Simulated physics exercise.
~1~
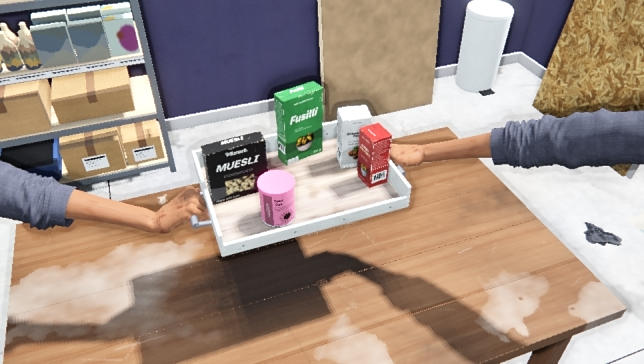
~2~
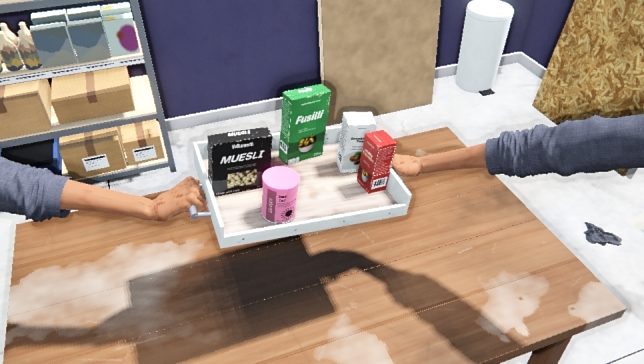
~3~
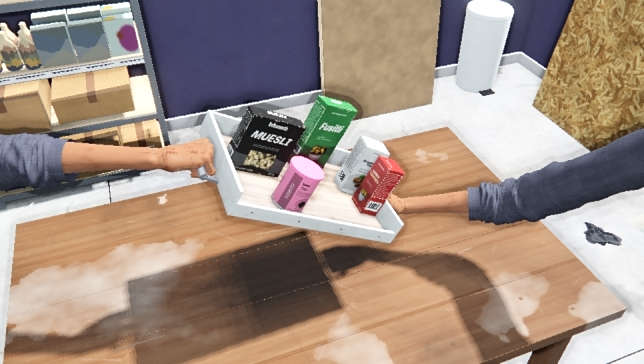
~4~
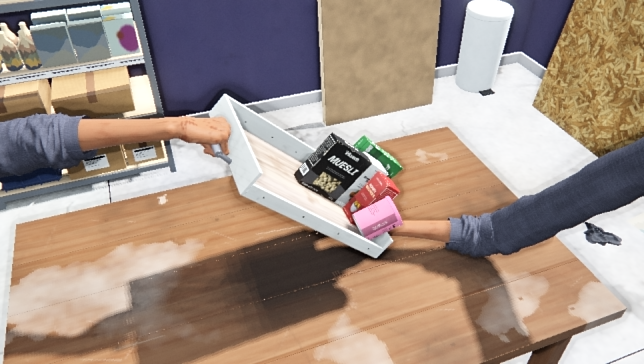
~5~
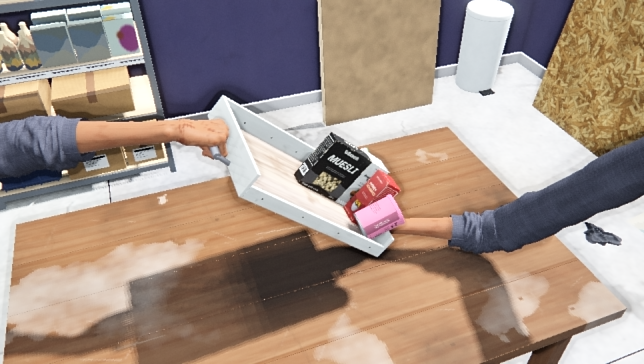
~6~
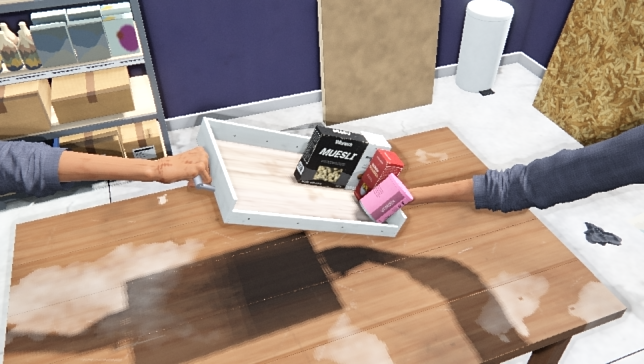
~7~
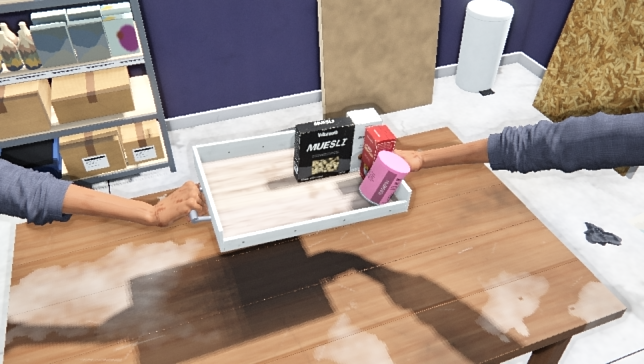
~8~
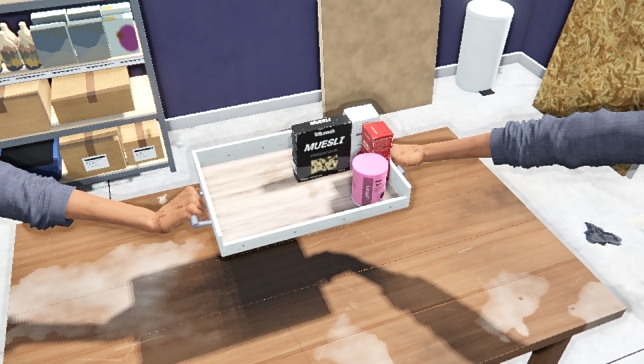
Two hands tipping a white crate of groceries steeply right, spilling the green packet, then levelling it with four items left inside.
